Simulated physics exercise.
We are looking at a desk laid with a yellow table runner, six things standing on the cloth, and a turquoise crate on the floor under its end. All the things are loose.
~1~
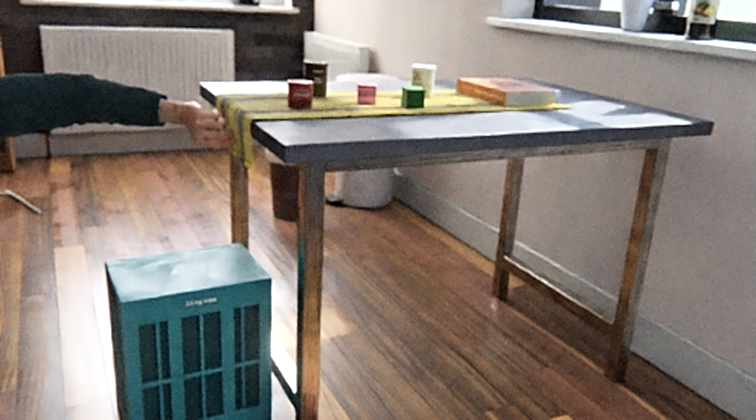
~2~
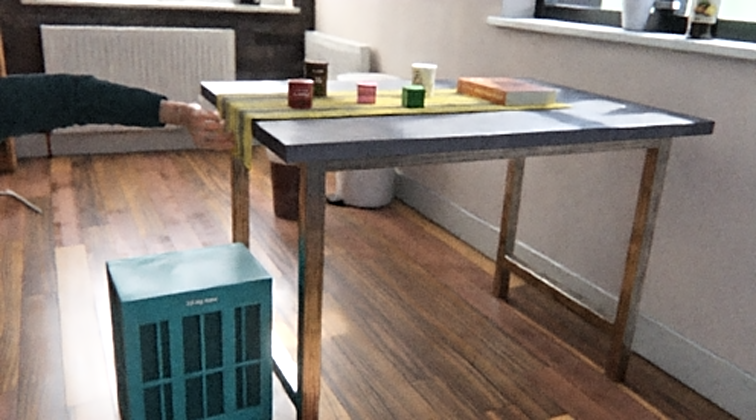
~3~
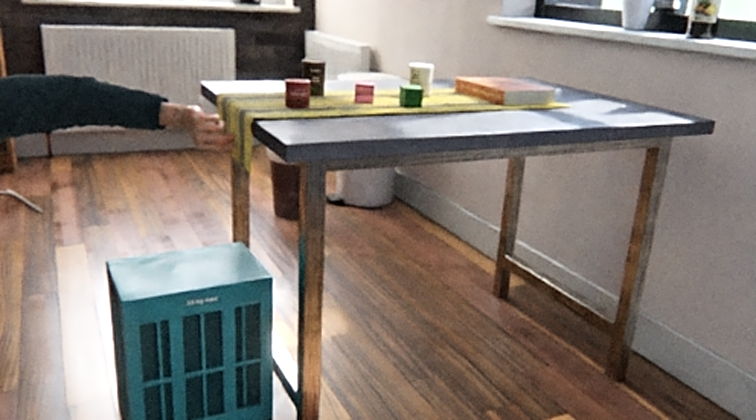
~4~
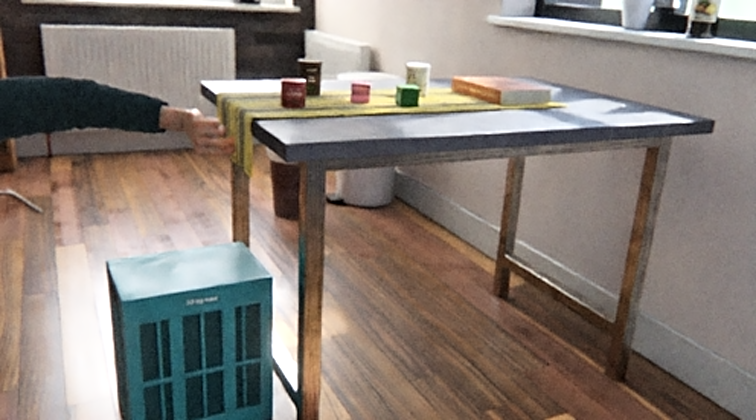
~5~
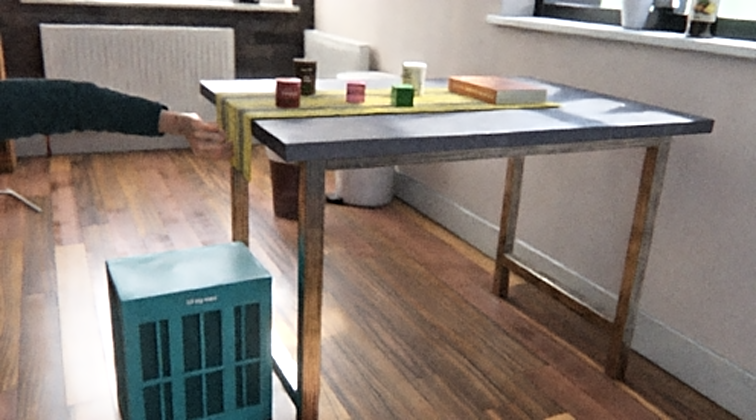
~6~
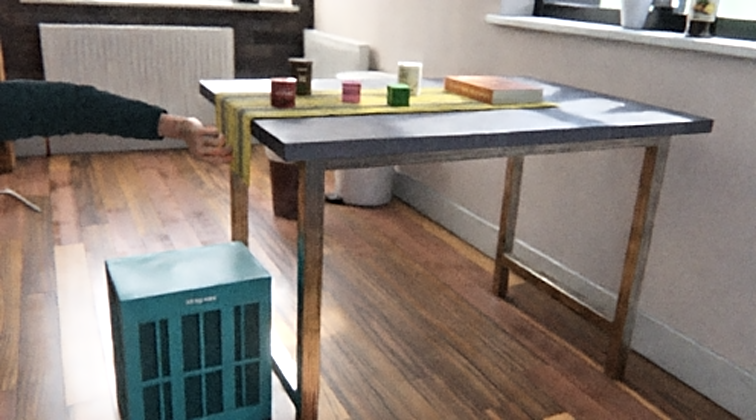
To begin with, a dark-sleeved arm reaches in from the left and grips the end of a yellow runner on a desk, above a turquoise crate. The hand draws the cloth slightly down over the edge, and the pots, cubes and orange-edged box on it shift a little left together.
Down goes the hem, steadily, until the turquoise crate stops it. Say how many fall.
The count of fallen things is two.
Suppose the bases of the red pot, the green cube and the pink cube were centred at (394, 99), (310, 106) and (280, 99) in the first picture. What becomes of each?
The red pot remains up, the green cube tumbles off, the pink cube goes over.
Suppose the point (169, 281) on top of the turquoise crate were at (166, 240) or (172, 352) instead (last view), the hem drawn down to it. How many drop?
Then 1 and 4.
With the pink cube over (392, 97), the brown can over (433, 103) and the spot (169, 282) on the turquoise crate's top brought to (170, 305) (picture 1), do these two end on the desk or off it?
The pink cube holds on; the brown can holds on.
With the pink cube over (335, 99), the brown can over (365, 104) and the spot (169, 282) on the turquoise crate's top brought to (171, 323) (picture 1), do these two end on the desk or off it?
The pink cube is carried off, the brown can tumbles off.
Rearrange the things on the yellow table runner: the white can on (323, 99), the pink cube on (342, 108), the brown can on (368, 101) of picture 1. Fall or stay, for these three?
The white can drops off, the pink cube drops off, the brown can stays on.
A little later, hem near (231, 240); red pot gone.
Next, hem on the crate; red pot and brown can gone.
When it is over, hem on the crate; red pot and brown can gone. It carries off two.
